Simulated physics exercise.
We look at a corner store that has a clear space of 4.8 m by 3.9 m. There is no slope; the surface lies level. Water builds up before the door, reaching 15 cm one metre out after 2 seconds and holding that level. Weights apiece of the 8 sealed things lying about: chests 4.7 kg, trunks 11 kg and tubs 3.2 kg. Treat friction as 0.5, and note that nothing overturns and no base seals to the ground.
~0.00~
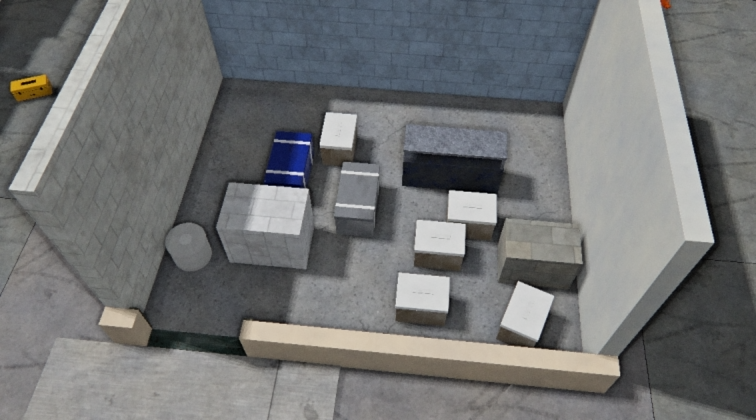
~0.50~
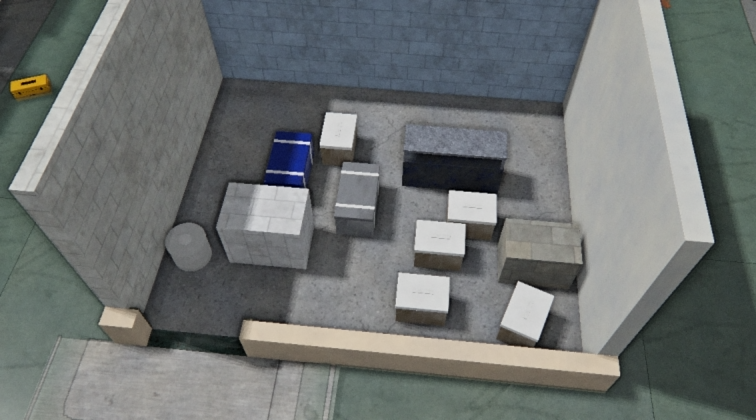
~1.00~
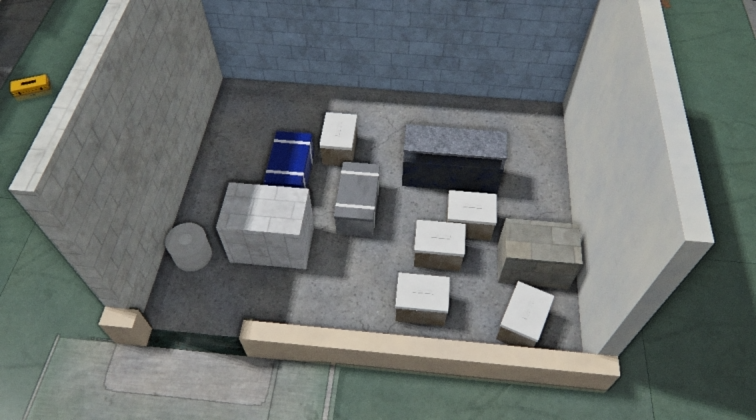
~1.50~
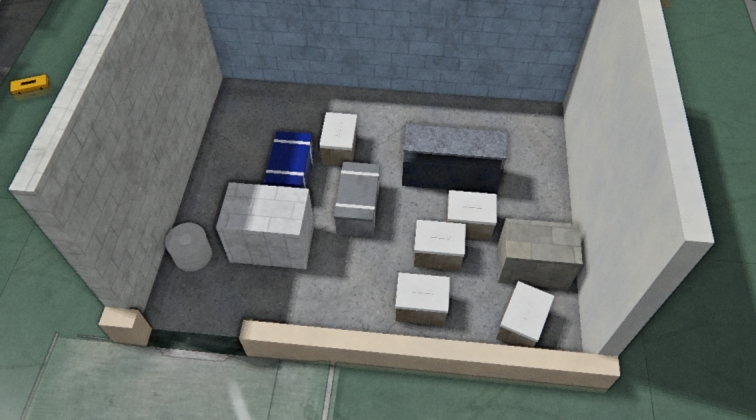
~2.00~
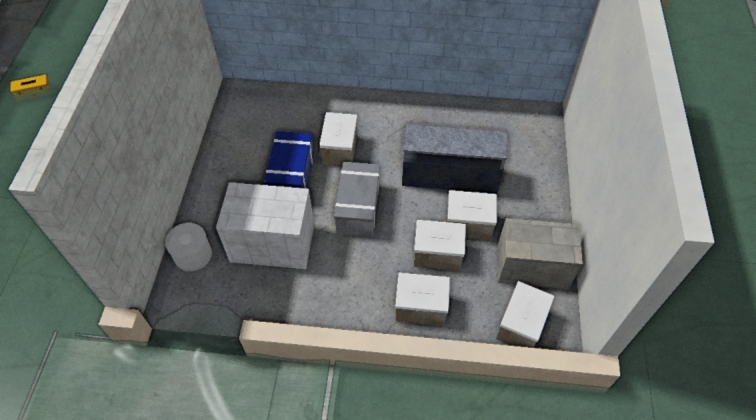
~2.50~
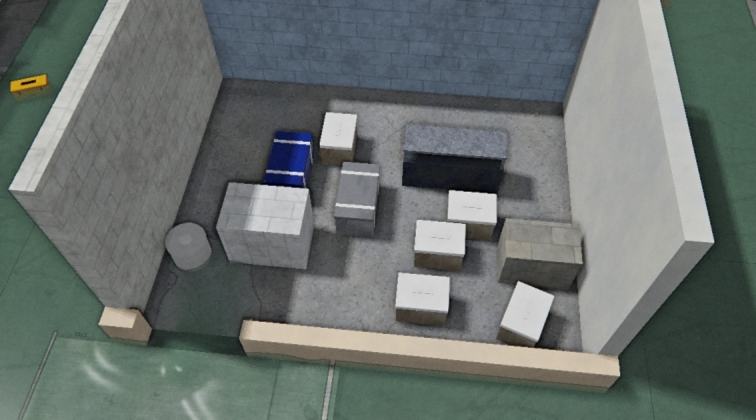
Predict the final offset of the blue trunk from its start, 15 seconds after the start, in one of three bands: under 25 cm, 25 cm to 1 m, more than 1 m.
The blue trunk ends under 25 cm off.
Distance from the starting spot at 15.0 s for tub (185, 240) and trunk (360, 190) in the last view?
In turn: 400 cm, 40 cm.
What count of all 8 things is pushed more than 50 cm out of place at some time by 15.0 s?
I count 5.
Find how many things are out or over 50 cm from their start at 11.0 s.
By then 3.
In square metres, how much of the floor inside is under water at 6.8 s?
Roughly 11.5 m2.
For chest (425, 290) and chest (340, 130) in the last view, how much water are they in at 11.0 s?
Close to 7 and 3 centimetres.
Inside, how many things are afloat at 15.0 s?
Tally: 8 of them.
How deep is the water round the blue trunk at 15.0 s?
Close to 4 centimetres.
After 3.5 s the blue trunk is near (288, 157), 0.0 m from its start, aground; 1 afloat.
After 6.8 s the blue trunk is near (288, 157), 0.0 m from its start, aground; 1 afloat.
After 11.0 s the blue trunk is near (288, 157), 0.0 m from its start, aground; 6 afloat.
After 15.0 s the blue trunk is near (285, 149), 0.1 m from its start, afloat; 8 afloat.
